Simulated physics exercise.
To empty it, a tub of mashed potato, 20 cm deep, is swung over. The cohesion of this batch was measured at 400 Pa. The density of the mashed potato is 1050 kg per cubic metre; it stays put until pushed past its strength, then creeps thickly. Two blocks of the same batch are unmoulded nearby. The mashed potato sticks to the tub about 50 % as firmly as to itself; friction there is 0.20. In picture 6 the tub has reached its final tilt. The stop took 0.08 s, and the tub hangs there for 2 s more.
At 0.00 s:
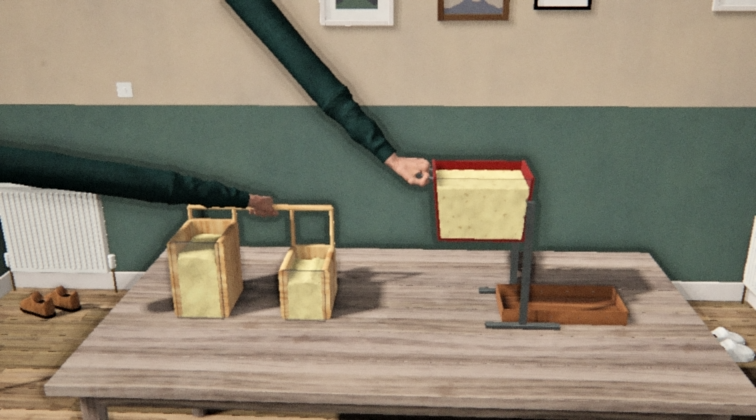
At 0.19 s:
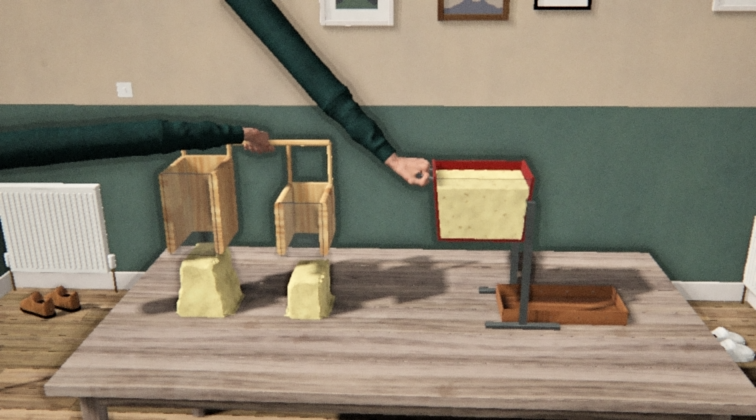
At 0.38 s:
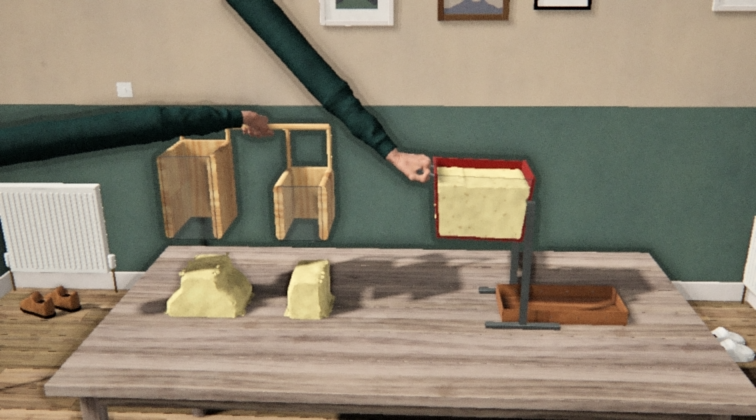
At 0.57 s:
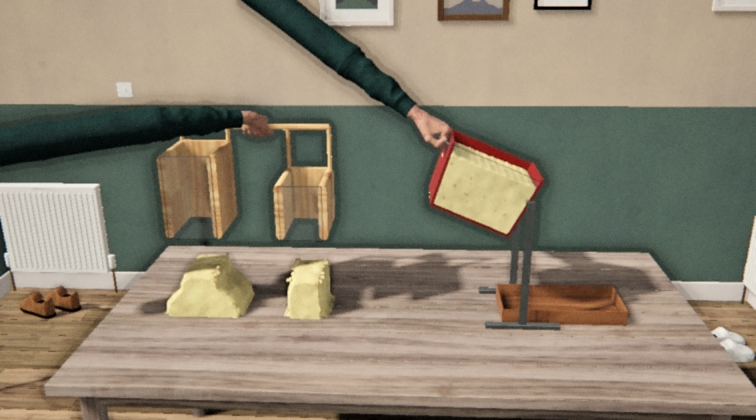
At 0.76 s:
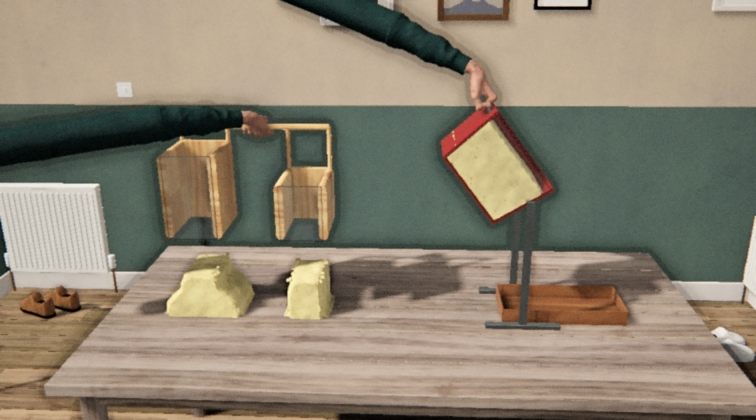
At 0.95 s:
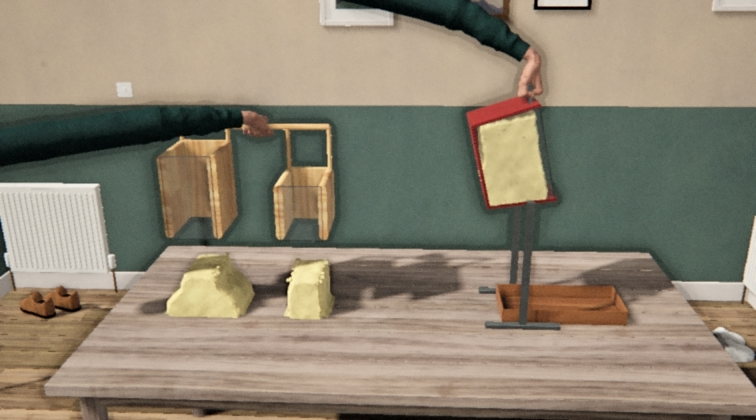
One hand lifted two wooden moulds off pale mashed potato blocks, the larger left one slumping noticeably; then another hand swung the red tub of mash up and over to the right, nearly onto its side.
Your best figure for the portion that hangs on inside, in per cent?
About 51 %.
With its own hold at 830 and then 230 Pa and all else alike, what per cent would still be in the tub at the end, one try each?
In that order: 100 %, 40 %.
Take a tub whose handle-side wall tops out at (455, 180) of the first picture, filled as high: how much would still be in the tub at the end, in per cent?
Then about 70 %.
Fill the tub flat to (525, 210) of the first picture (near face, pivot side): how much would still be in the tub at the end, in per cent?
It would be near 100 %.
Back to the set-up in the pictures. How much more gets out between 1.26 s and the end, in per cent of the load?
Near 16 %.
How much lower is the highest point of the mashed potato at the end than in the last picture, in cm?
Some 15 cm.
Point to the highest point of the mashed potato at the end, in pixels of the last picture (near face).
Near (512, 165).
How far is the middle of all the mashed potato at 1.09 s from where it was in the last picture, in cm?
Roughly 4 cm.
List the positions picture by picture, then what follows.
The first frame shows handle-side rim at (437, 178), tilt 0 degrees; highest point of the mashed potato at (518, 188); test blocks 23 cm, 15 cm high (left to right).
The second frame shows handle-side rim at (437, 178), tilt 0 degrees; highest point of the mashed potato at (518, 188); test blocks 20 cm, 14 cm high (left to right).
The third frame shows handle-side rim at (438, 175), tilt 2 degrees; highest point of the mashed potato at (442, 185); test blocks 16 cm, 14 cm high (left to right).
The fourth frame shows handle-side rim at (455, 144), tilt 23 degrees; highest point of the mashed potato at (452, 156); test blocks 15 cm, 14 cm high (left to right).
The fifth frame shows handle-side rim at (498, 114), tilt 53 degrees; highest point of the mashed potato at (488, 125); test blocks 15 cm, 14 cm high (left to right).
The sixth frame shows handle-side rim at (540, 108), tilt 77 degrees; highest point of the mashed potato at (536, 117); test blocks 15 cm, 14 cm high (left to right).
By 1.09 s, the tub is at 77 degrees and holds 92 %.
By 1.26 s, the tub is at 77 degrees and holds 67 %.
By 1.43 s, the tub is at 77 degrees and holds 54 %.
By 1.60 s, the tub is at 77 degrees and holds 51 %.
By 2.95 s, at the end, the tub is at 77 degrees and holds 51 %.
